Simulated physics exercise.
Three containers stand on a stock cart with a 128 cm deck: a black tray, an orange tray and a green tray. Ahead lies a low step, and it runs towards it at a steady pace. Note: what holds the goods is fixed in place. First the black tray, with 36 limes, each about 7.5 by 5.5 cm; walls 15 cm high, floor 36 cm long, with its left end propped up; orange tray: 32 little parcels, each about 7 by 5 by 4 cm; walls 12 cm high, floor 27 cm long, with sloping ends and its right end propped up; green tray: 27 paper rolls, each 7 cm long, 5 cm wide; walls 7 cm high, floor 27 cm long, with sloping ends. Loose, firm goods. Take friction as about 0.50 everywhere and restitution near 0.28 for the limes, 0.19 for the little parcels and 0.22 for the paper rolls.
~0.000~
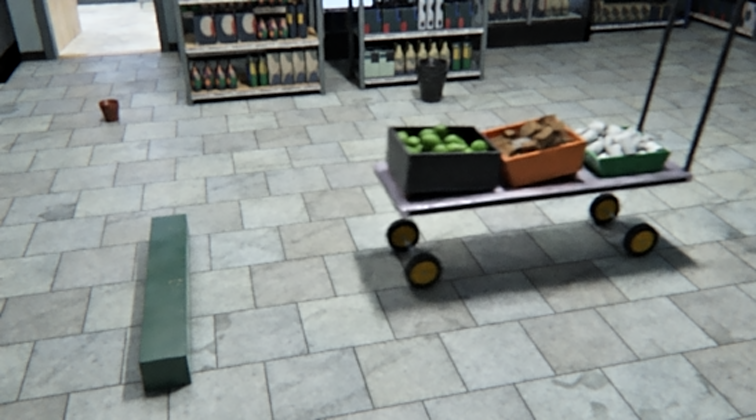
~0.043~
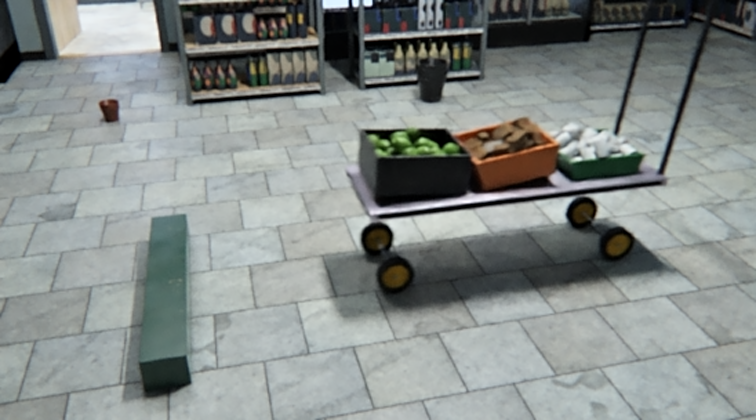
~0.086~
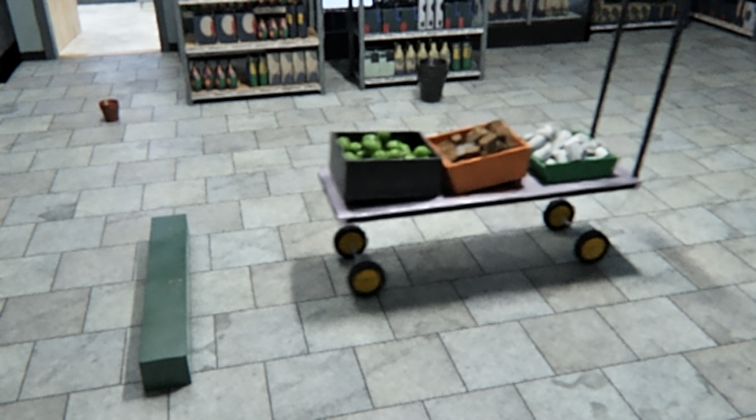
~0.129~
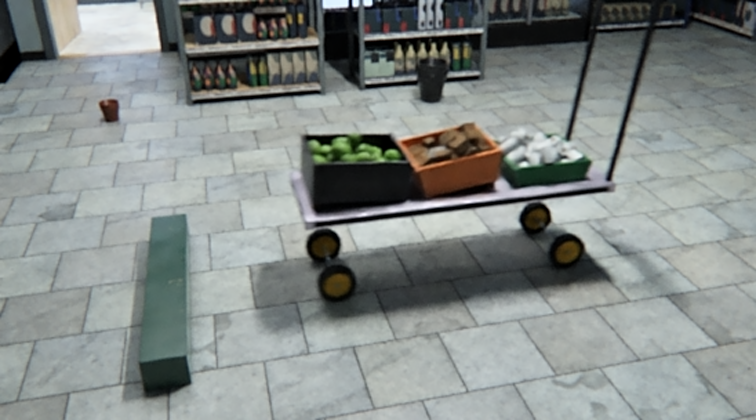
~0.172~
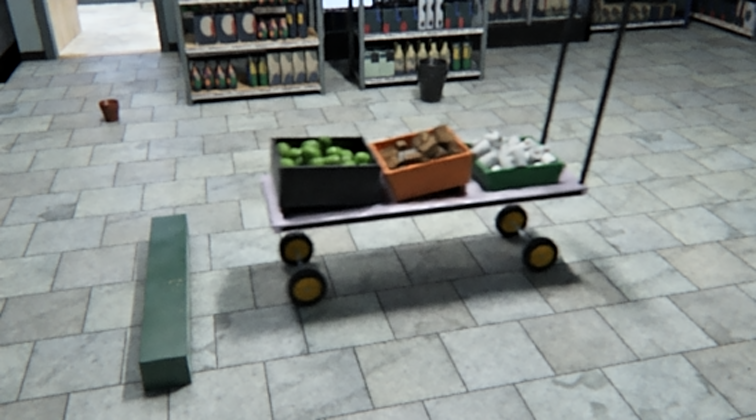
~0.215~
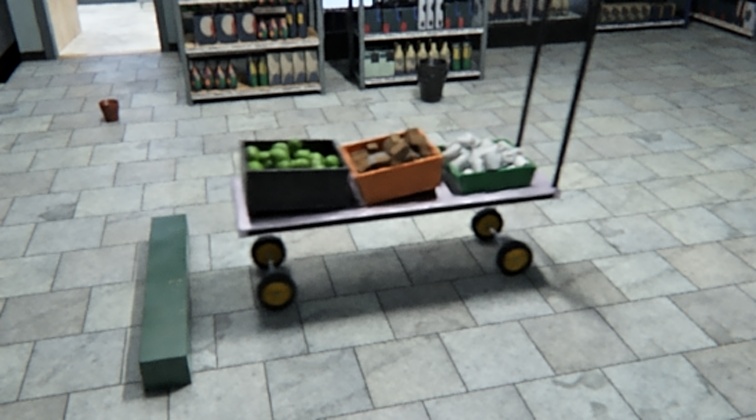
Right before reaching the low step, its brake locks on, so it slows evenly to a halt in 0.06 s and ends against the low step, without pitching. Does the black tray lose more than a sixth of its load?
No.
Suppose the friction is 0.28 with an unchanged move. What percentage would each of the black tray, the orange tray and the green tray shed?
Black tray 0%, orange tray 10%, green tray 40%.
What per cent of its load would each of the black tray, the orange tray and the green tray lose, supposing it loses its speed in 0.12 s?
Black tray 0 %, orange tray 10 %, green tray 20 %.
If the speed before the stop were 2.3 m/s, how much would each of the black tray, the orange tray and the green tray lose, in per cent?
Then the black tray sheds 0 per cent of its load, the orange tray 0 per cent, and the green tray 30 per cent.
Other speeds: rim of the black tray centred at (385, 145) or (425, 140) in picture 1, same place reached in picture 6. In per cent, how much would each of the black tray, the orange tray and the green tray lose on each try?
Losses in order of the tries would be black tray 0 and 0 %, orange tray 0 and 10 %, green tray 10 and 20 %.
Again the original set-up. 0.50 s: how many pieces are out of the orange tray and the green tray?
Estimated count: Orange tray around 4, green tray around 8.
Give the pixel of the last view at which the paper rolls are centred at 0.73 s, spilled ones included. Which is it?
Near (400, 172).
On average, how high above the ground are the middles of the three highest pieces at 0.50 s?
I'd say near 70 cm.
After 0.28 s, braking starts.
After 0.38 s, 0 of 36 out of the black tray, 0 of 32 out of the orange tray and 4 of 27 out of the green tray.
After 0.50 s, 1 of 36 out of the black tray, 4 of 32 out of the orange tray and 8 of 27 out of the green tray.
After 0.73 s, 2 of 36 out of the black tray, 5 of 32 out of the orange tray and 8 of 27 out of the green tray.
When it is over (at 1.23 s), 2 of 36 out of the black tray, 5 of 32 out of the orange tray and 8 of 27 out of the green tray. Asked share, 2 of 36, 6 per cent.
